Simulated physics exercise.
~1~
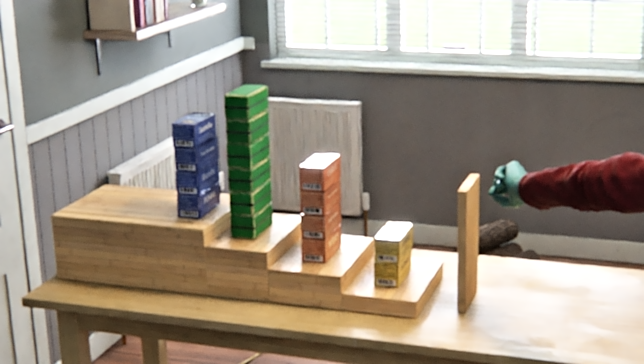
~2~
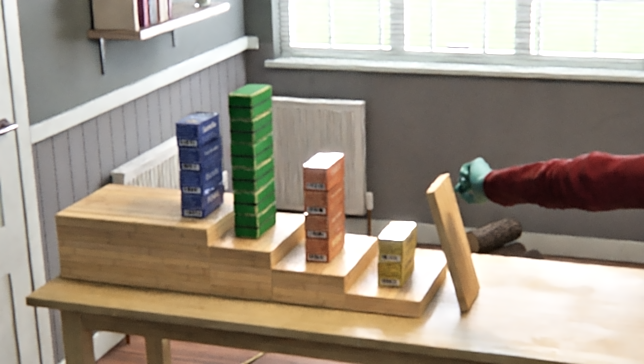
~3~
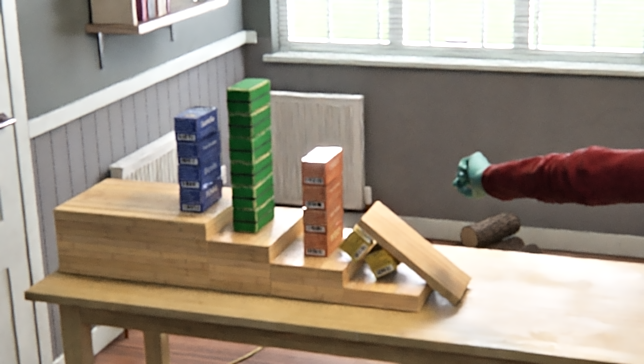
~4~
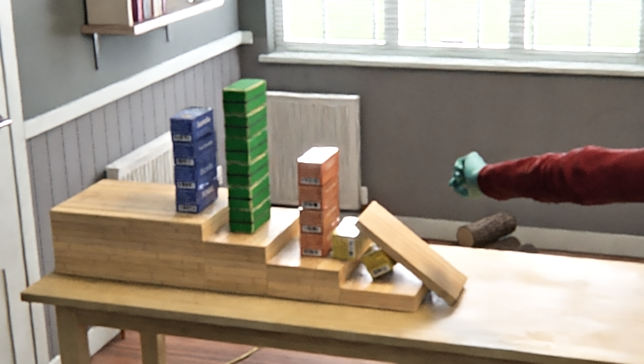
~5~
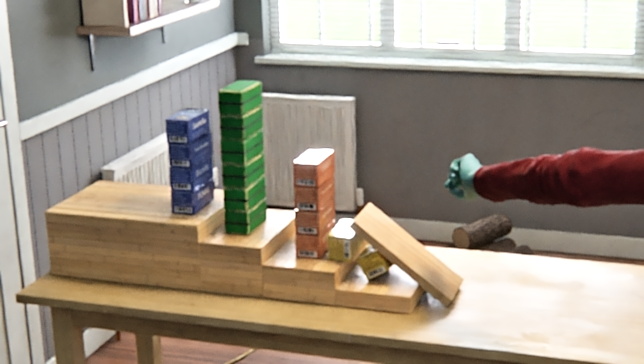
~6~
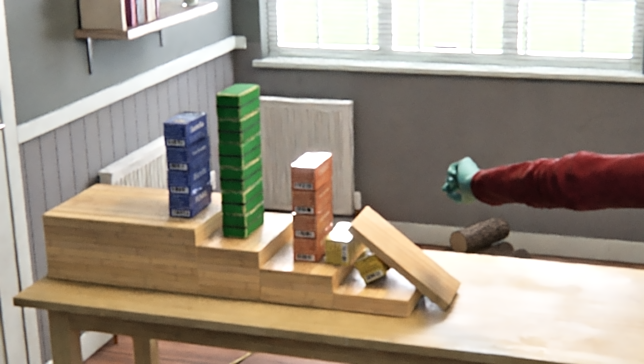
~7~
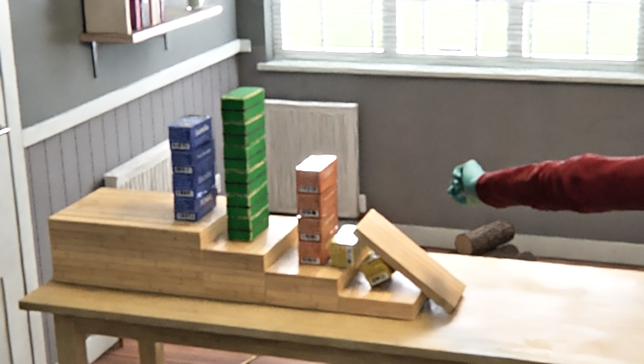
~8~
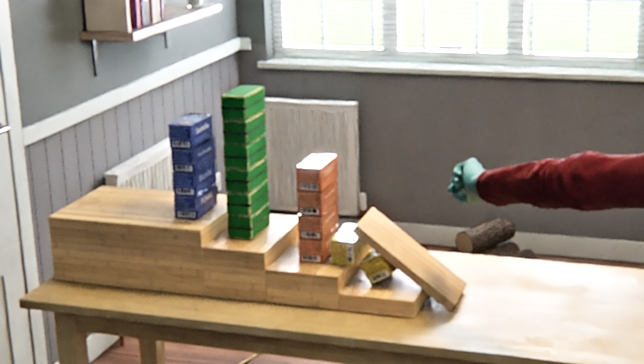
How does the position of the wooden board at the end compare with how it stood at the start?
At the start the board stands upright on the table to the right of the steps. At the end it leans over to the left, resting against the lowest part of the steps and the yellow packets.
